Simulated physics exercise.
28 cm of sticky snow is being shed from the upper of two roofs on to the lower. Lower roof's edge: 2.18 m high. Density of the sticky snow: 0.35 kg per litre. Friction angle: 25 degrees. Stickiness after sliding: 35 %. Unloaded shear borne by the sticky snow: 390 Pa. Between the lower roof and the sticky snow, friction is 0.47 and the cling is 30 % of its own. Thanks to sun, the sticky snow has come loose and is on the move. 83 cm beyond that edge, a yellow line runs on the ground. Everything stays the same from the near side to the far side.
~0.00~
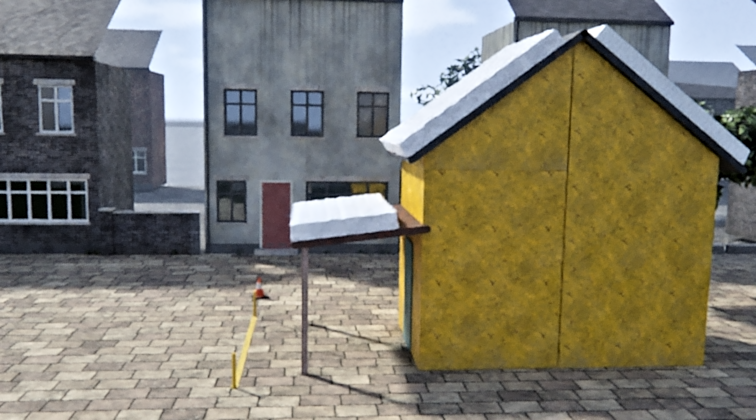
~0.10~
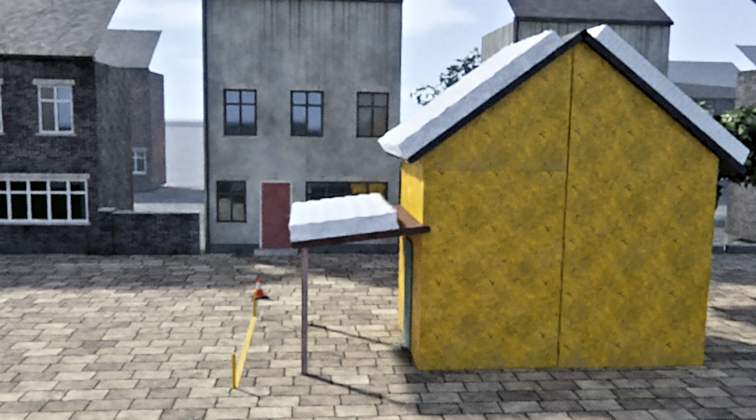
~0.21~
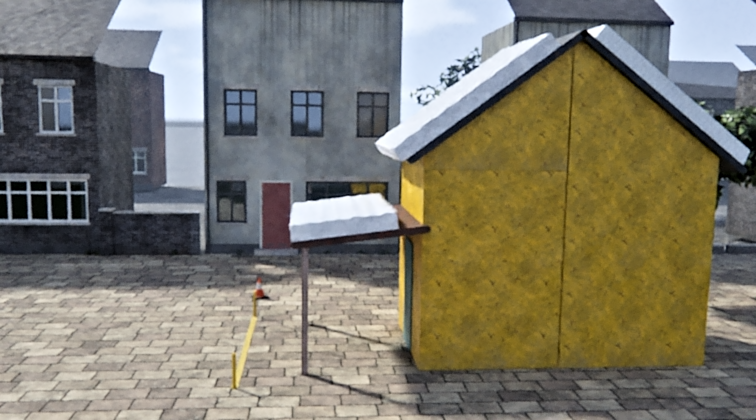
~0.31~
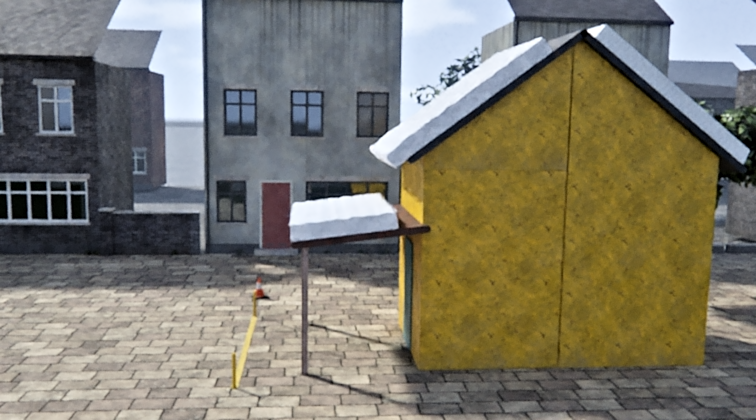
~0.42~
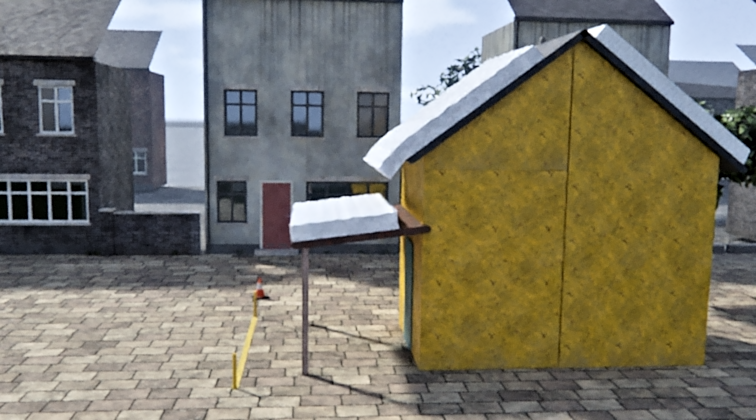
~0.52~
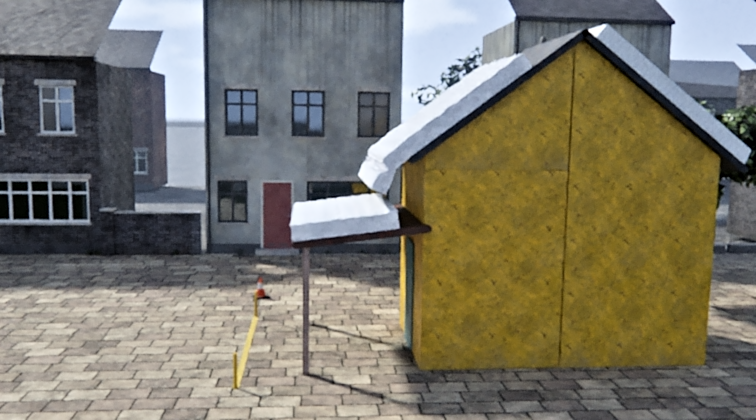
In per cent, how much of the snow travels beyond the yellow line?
Something like 51 %.
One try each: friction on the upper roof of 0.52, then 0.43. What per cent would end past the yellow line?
It would be 25 % the first time and 30 % the second.
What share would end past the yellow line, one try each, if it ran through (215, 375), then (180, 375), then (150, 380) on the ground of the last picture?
45 %, then 35 %, then 25 %.
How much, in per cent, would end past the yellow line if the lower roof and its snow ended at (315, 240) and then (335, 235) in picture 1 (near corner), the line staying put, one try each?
Close to 60 % on the first try, close to 55 % on the next.
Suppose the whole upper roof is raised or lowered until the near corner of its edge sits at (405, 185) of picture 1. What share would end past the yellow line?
Roughly 30 per cent.
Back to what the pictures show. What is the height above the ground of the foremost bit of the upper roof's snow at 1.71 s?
0.8 m, roughly.
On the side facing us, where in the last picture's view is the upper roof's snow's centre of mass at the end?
The middle is near (204, 326) in that view.
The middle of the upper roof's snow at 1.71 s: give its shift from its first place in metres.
It has shifted some 4.4 m.
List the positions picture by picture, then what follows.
The first picture shows foremost bit of the sticky snow at (407, 147).
The second picture shows foremost bit of the sticky snow at (405, 148), its middle shifted 2.9 cm.
The third picture shows foremost bit of the sticky snow at (402, 151), its middle shifted 11 cm, 4 % of it past the upper edge, in one piece.
The fourth picture shows foremost bit of the sticky snow at (395, 157), its middle shifted 25 cm, 8 % of it past the upper edge, in one piece.
The fifth picture shows foremost bit of the sticky snow at (386, 158), its middle shifted 43 cm, 14 % of it past the upper edge, cracking.
The sixth picture shows foremost bit of the sticky snow at (377, 178), its middle shifted 68 cm, 22 % of it past the upper edge, cracking.
After 1.07 s, none is below the lower edge and 0 % is past the line.
After 1.71 s, 40 % is below the lower edge and 32 % is past the line.
After 2.36 s, 60 % is below the lower edge and 51 % is past the line.
After 3.00 s, 60 % is below the lower edge and 51 % is past the line.
After 3.20 s, 60 % is below the lower edge and 51 % is past the line.
